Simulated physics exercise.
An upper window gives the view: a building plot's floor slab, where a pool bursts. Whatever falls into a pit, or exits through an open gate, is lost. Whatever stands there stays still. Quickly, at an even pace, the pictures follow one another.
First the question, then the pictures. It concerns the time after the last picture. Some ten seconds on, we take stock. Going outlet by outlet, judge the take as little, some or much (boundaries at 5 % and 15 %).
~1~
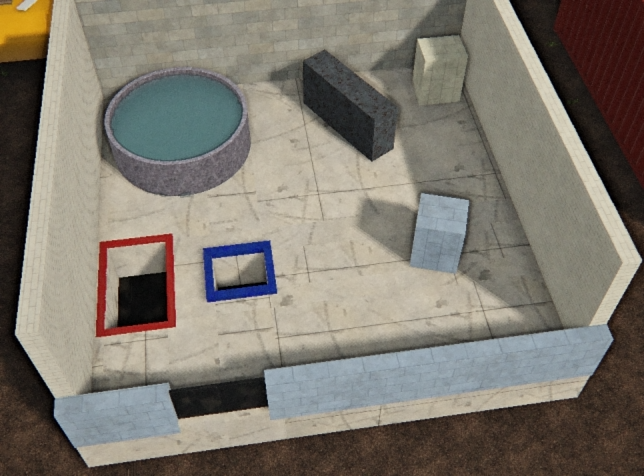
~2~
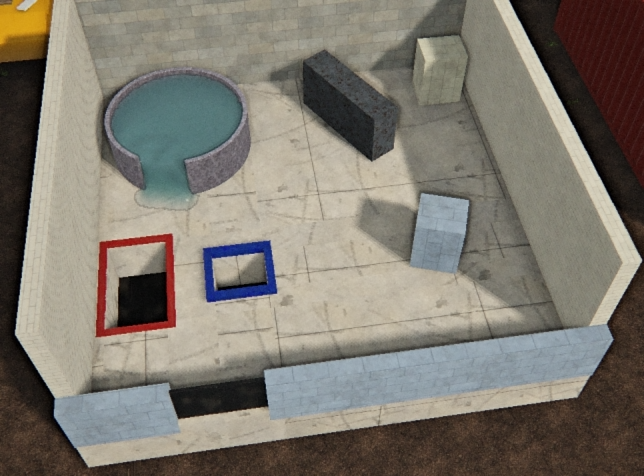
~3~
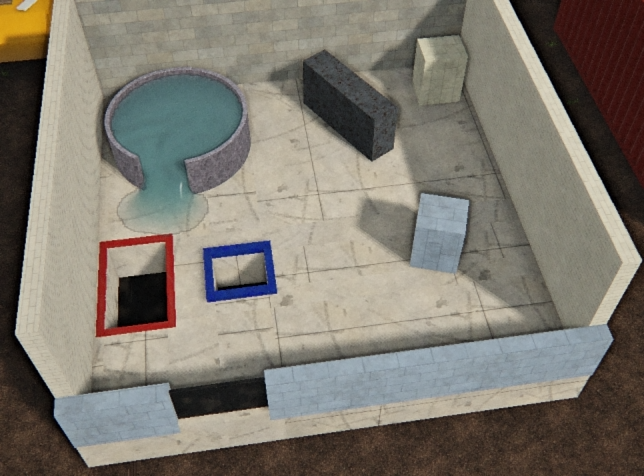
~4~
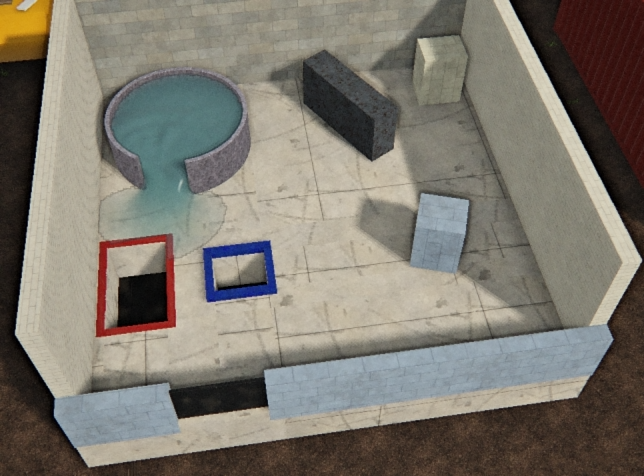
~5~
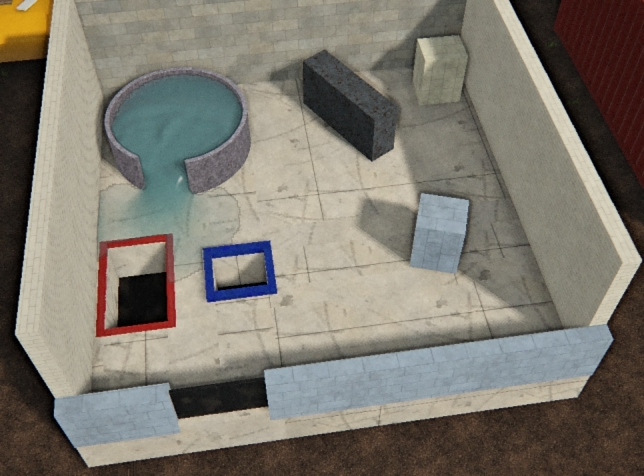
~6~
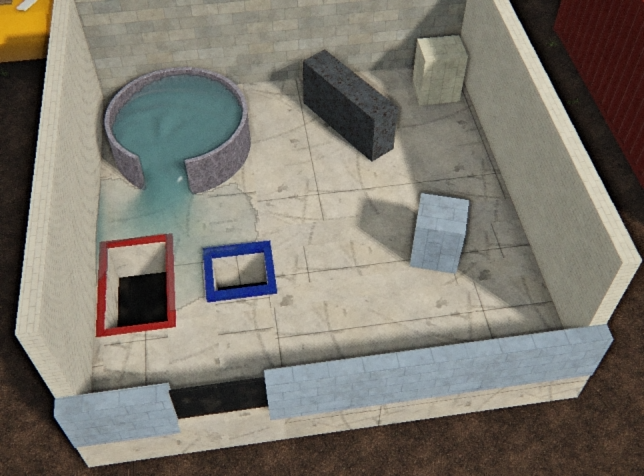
My judgement: The gate ends up with little, the red pit ends up with much, the blue pit ends up with little.
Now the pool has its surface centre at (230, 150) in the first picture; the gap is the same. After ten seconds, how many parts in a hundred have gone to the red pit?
Within ten seconds the red pit collects 35 percent of the total.
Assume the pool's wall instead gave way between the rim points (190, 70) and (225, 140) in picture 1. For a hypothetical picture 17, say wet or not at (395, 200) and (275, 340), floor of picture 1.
Respectively: Swamped and spared.
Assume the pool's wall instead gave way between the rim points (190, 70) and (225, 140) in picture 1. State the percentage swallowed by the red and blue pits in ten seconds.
The red pit takes 12 per cent and the blue pit 0 per cent.
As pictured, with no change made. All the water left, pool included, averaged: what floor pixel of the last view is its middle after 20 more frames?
Estimate: (183, 180).
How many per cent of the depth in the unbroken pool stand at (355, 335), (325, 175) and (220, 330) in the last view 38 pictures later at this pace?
Depths of roughly 2, 2 and 2 per cent.
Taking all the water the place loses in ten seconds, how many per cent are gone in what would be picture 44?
Roughly 80 per cent.
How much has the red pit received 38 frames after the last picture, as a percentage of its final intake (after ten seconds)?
Something like 80 in a hundred.
A moment on, water covers 15 % of the floor; the gate 0 %, the red pit 11 %, the blue pit 1 %.
Next, water covers 20 % of the floor; the gate 0 %, the red pit 20 %, the blue pit 2 %.
Then, water covers 25 % of the floor; the gate 0 %, the red pit 31 %, the blue pit 2 %.
Later, water covers 35 % of the floor; the gate 0 %, the red pit 46 %, the blue pit 2 %.
In the end, water covers 50 % of the floor; the gate 0 %, the red pit 59 %, the blue pit 2 %.
